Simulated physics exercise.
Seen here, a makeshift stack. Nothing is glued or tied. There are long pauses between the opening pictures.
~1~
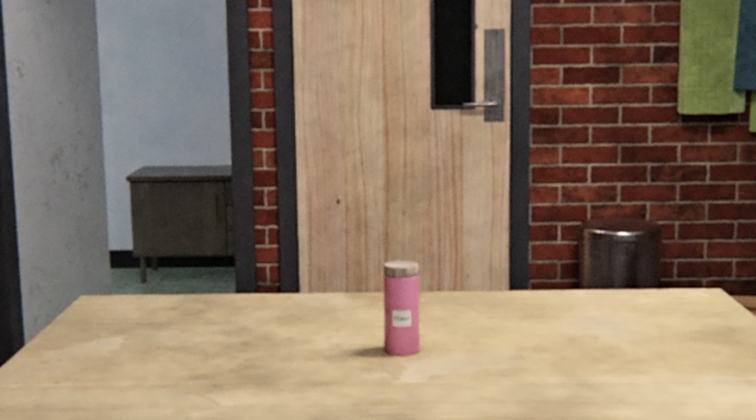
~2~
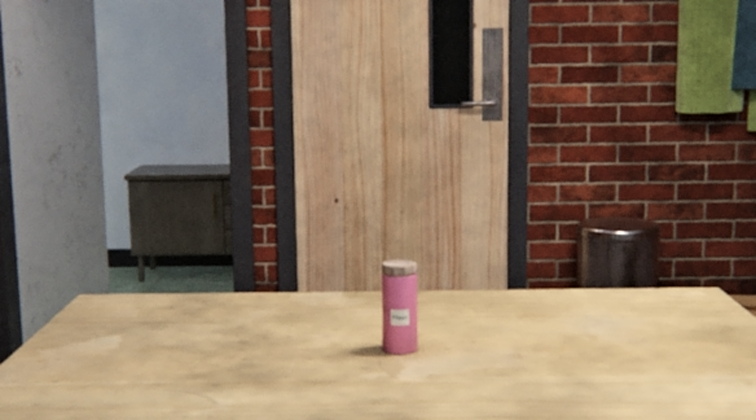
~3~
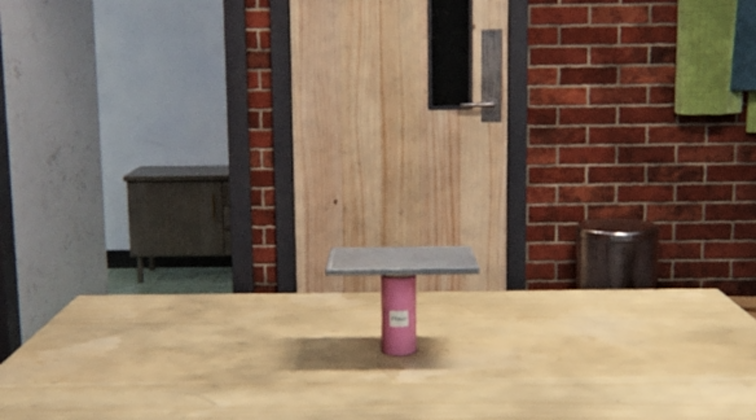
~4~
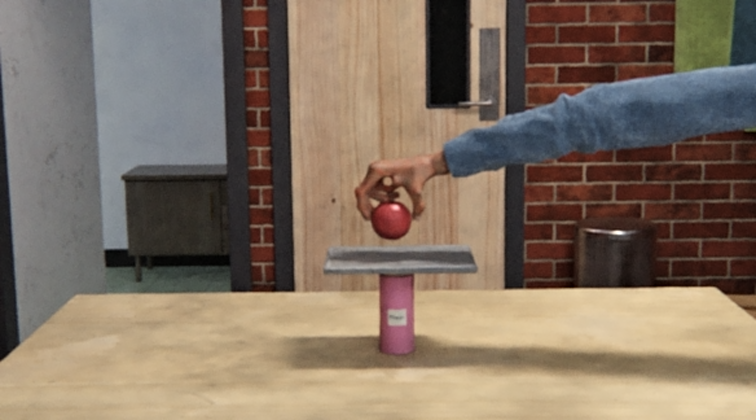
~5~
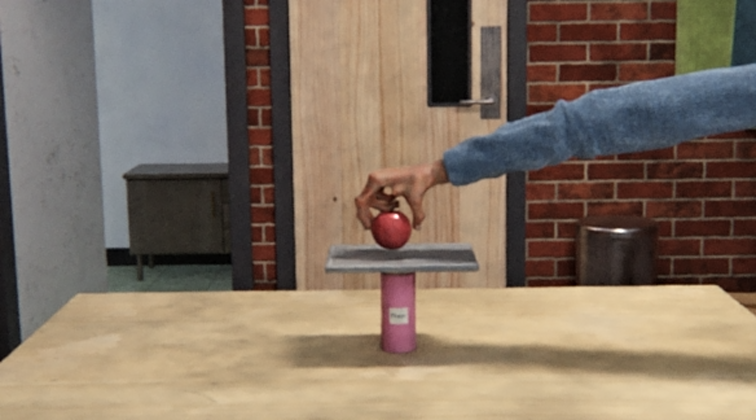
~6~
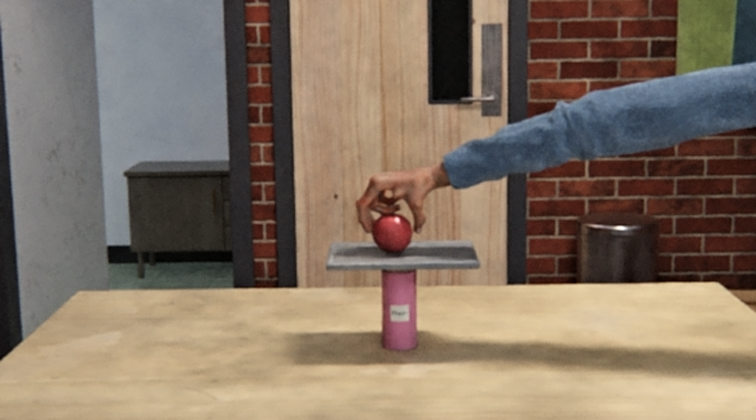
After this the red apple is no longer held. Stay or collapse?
As it turns out, it stays up.
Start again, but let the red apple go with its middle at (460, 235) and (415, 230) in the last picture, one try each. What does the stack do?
In the first case it comes apart; in the second case it stays up.
Then, 0.40 s on from there, no change.
Then, 1.10 s on from there, red apple resting near (392, 233).
In the end, all 3 unmoved. At the end, from the last picture's camera, red apple near (392, 233). The stack keeps its balance.
